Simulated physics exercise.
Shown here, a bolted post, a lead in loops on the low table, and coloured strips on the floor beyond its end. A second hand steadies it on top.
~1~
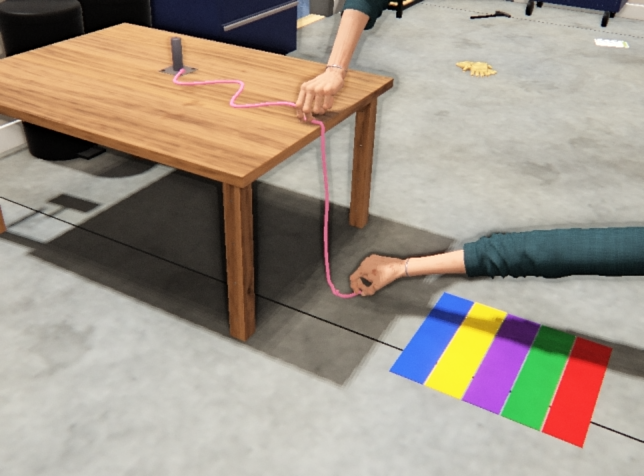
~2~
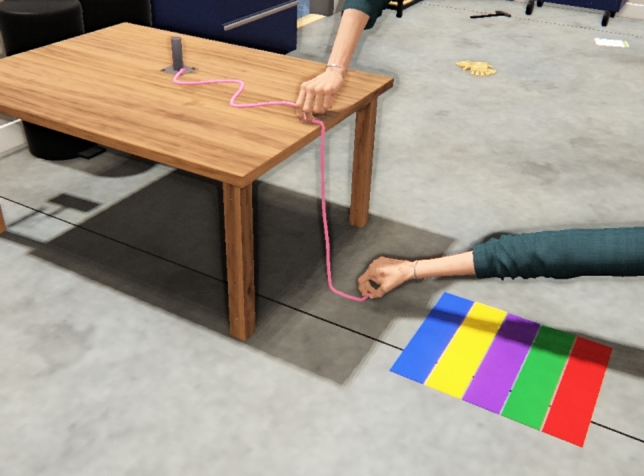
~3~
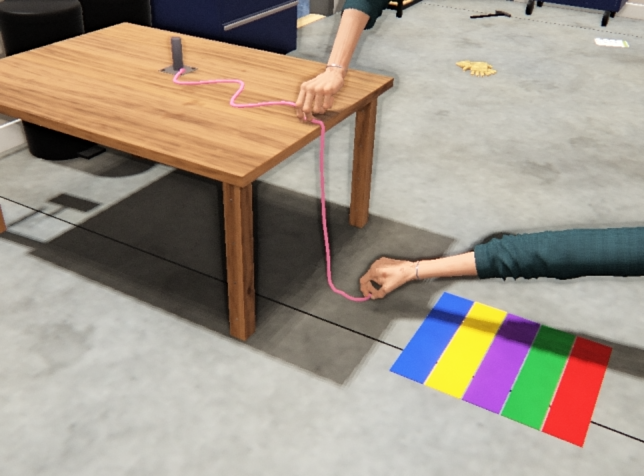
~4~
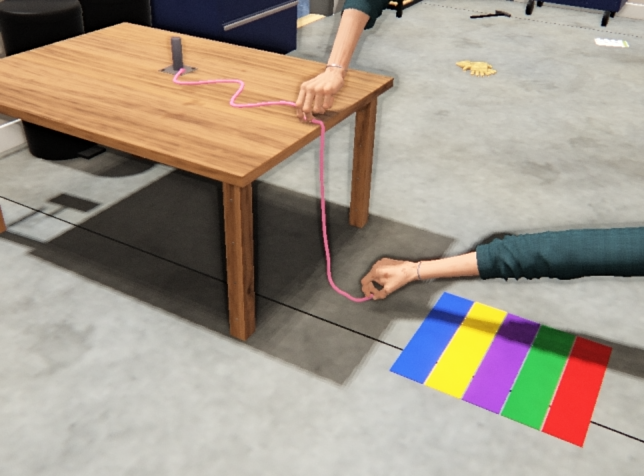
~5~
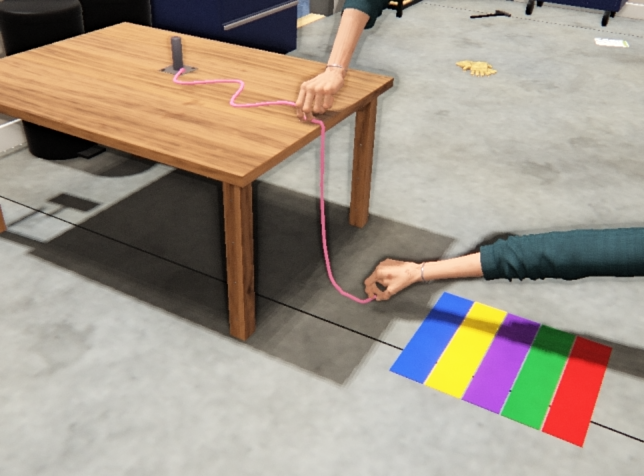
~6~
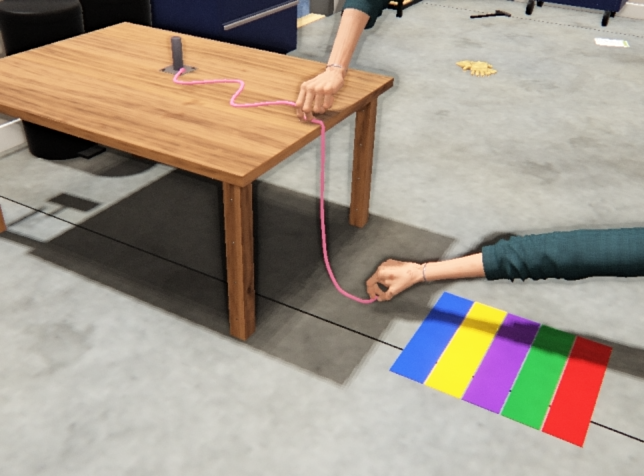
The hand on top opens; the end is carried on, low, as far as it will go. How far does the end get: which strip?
Over red.
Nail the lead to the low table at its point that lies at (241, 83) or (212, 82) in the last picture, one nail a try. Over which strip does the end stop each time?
Taking them in turn: Green; green.
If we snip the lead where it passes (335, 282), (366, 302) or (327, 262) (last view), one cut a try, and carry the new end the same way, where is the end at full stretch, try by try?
About (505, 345), (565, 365) and (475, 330).
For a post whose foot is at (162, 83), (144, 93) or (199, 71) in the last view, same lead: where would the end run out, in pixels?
In that order: (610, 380), (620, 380) and (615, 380).
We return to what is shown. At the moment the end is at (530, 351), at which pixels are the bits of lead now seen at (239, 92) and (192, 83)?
At (284, 101), then (223, 81).
A little later, end near (530, 351); over green.
Next, end near (568, 364); over red.
When it is tight, end near (590, 372); over red. The end stops over the red strip.
